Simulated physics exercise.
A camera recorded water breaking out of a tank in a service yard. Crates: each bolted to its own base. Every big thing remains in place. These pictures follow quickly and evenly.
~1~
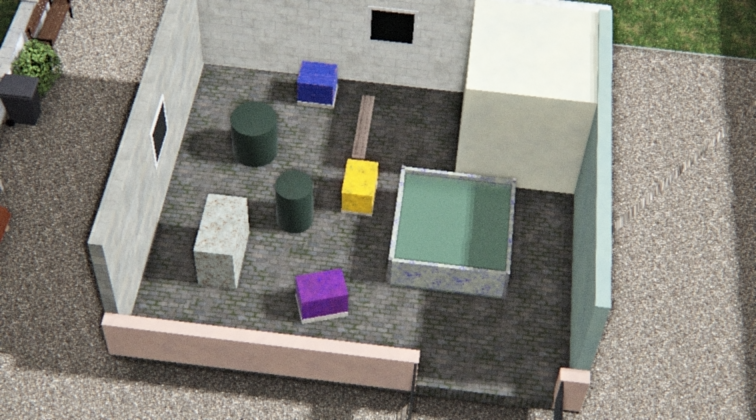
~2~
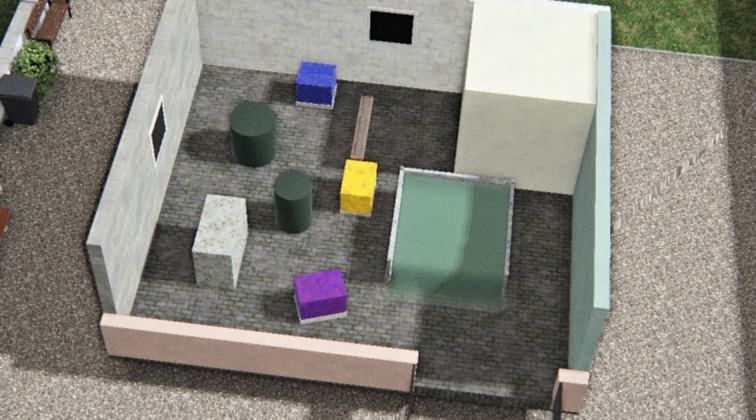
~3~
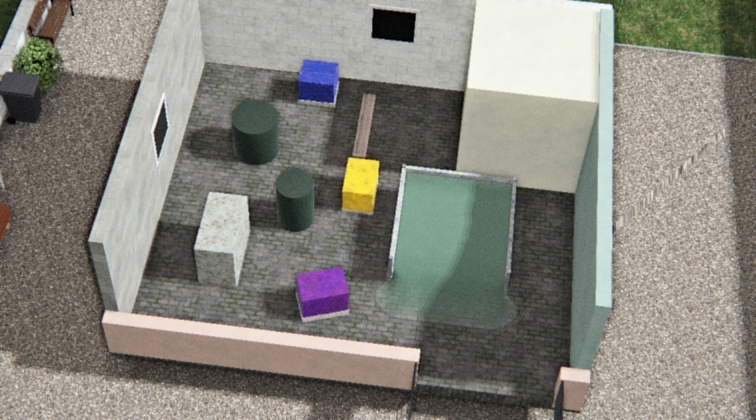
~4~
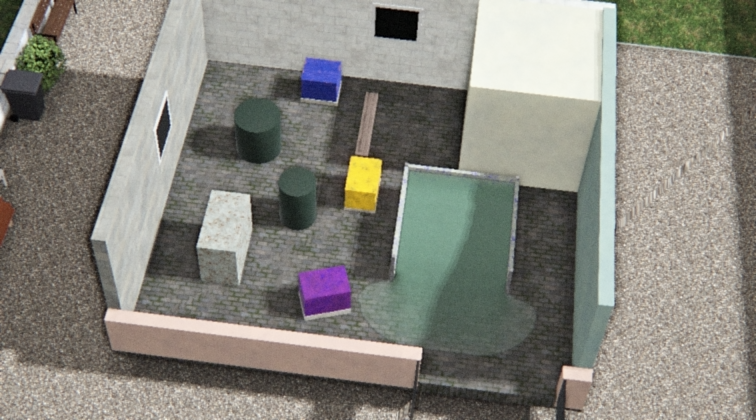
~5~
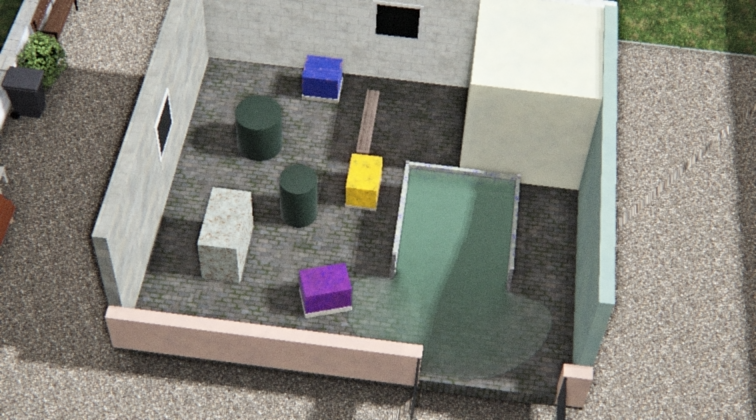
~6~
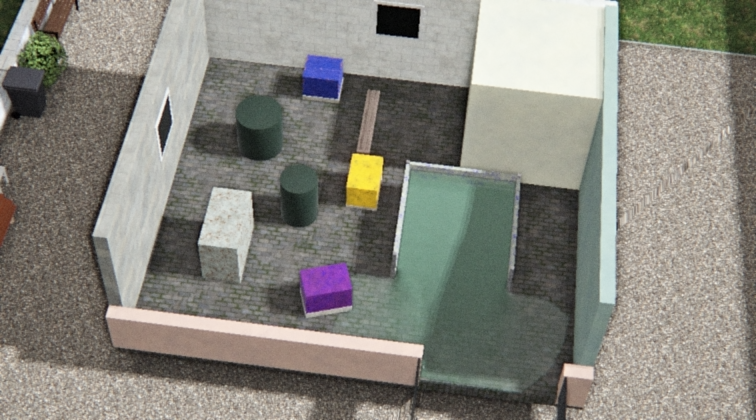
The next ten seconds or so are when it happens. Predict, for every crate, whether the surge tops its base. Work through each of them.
My prediction: The blue crate does not get topped; the purple crate gets topped; the yellow crate does not get topped.
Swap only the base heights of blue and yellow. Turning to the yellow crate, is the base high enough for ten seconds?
The yellow crate stays out of it.
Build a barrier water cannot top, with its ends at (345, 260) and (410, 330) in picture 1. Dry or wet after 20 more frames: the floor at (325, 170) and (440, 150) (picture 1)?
Untouched, untouched.
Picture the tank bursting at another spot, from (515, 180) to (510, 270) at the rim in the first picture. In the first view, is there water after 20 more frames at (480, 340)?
Logged for the spot: In a puddle.
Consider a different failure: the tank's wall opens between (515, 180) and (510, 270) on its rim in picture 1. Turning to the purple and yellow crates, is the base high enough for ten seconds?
My reading: The purple crate keeps dry; the yellow crate ends up wet.
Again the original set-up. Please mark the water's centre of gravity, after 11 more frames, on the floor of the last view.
It is near (429, 293).
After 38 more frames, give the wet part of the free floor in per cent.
I reckon around 55 %.
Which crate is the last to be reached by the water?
Should be the blue one.
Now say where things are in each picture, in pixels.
In the first frame, still water in the open tank at (454, 222).
In the second frame, water pours out at (446, 281) and has run to (506, 301).
In the third frame, water pours out at (447, 281) and has run to (510, 316).
In the fourth frame, the front is at (524, 333), out from the gap at (450, 281).
In the fifth frame, the front is at a hidden place, out from the gap at (450, 279).
In the sixth frame, the front is at a hidden place, out from the gap at (451, 279).
A moment on, water covers 20 % of the floor; the blue crate not reached, the purple crate water round its plinth, the yellow crate not reached.
Next, water covers 25 % of the floor; the blue crate not reached, the purple crate water round its plinth, the yellow crate not reached.
Then, water covers 35 % of the floor; the blue crate not reached, the purple crate water round its plinth, the yellow crate not reached.
Later, water covers 55 % of the floor; the blue crate not reached, the purple crate water round its plinth, the yellow crate water round its plinth.
In the end, water covers 80 % of the floor; the blue crate stayed above the water, the purple crate was topped, the yellow crate stayed above the water.
